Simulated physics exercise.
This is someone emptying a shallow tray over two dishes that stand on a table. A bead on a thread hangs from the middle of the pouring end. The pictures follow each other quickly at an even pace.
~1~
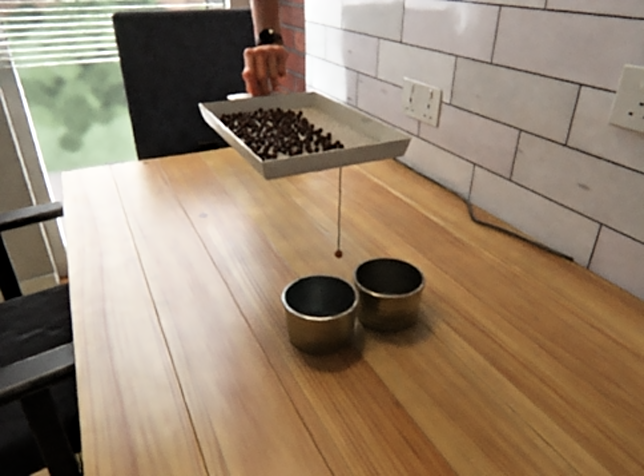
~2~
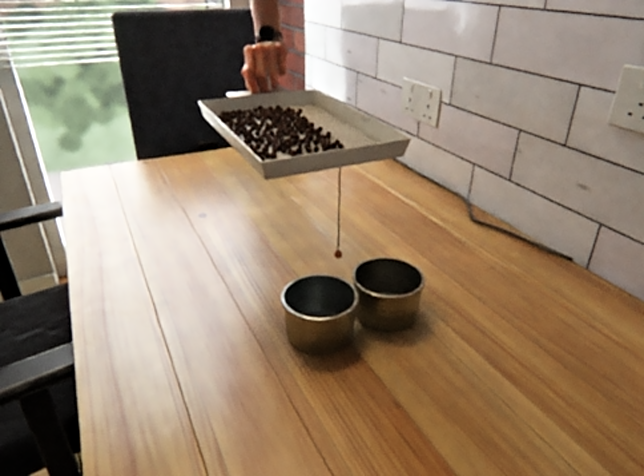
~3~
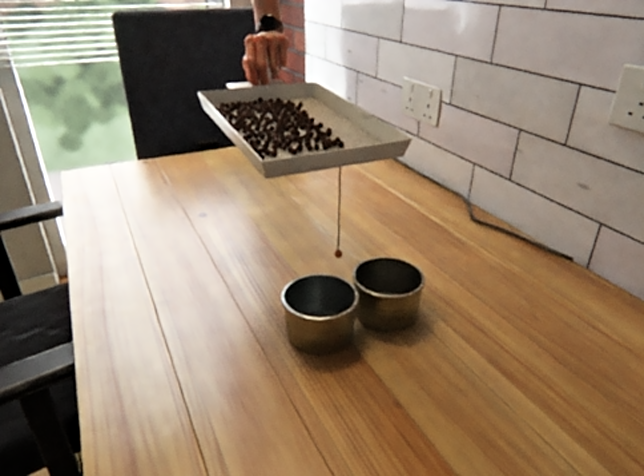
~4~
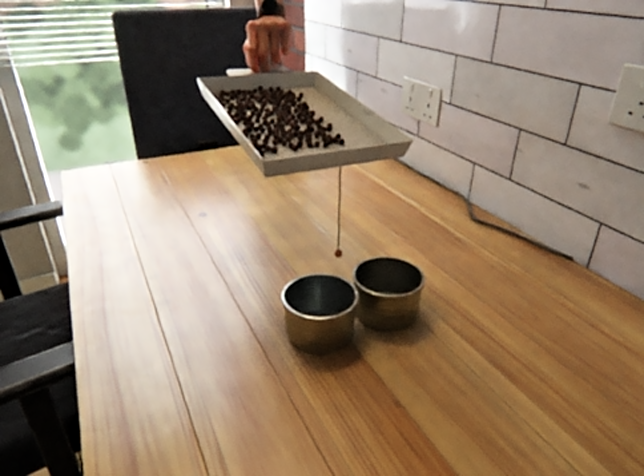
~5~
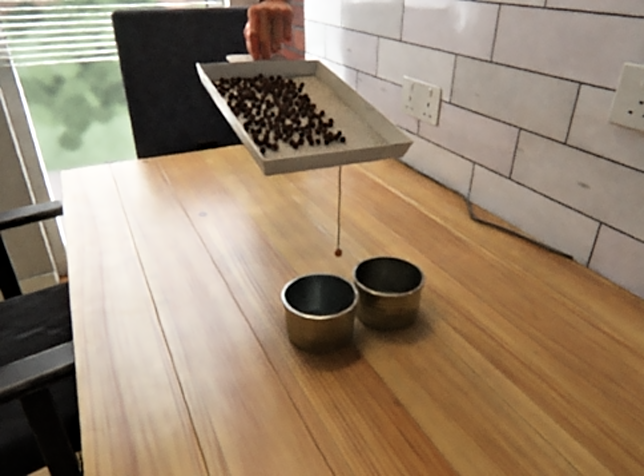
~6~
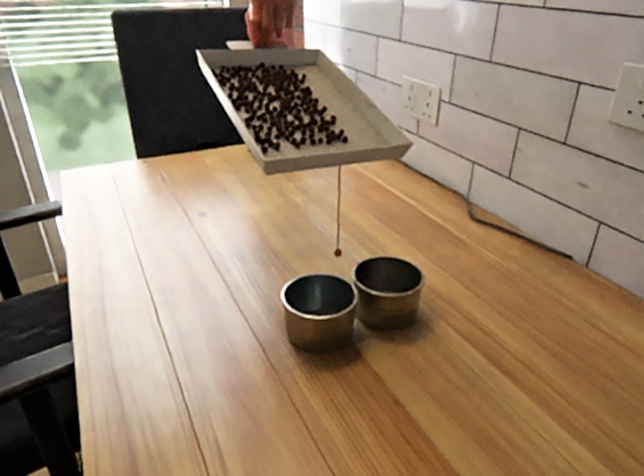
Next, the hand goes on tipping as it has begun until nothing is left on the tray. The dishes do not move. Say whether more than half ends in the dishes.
The two hold more than half of the load.
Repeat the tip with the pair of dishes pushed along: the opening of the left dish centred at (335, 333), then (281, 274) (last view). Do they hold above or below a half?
At the first place less than half, at the second the smaller part.
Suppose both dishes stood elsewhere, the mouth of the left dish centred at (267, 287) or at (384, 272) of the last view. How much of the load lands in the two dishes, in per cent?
About 10 and 60 per cent.
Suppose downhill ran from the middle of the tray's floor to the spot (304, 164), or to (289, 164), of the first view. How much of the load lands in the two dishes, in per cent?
First some 50, then 20 per cent.
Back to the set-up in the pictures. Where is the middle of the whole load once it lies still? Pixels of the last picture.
Near (389, 307).
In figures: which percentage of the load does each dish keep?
Left dish: 20 %, right dish: 50 %.
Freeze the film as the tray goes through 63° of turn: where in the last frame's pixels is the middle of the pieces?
Close to (359, 154).
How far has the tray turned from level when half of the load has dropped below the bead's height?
Around 105° of tilt.
Shortly afterwards, tray tipped steeply; the bulk on the tray; only a few in the left dish; only a few in the right dish; only a few outside both; a little in the air.
Next, tray tipped past a quarter turn; near a quarter on the tray; a little in the left dish; near a quarter in the right dish; a little outside both; near a third in the air.
Some moments later, tray tipped past a quarter turn; near a quarter in the left dish; near half in the right dish; near a quarter outside both.
In the end, tray tipped past a quarter turn; near a quarter in the left dish; near half in the right dish; near a quarter outside both.
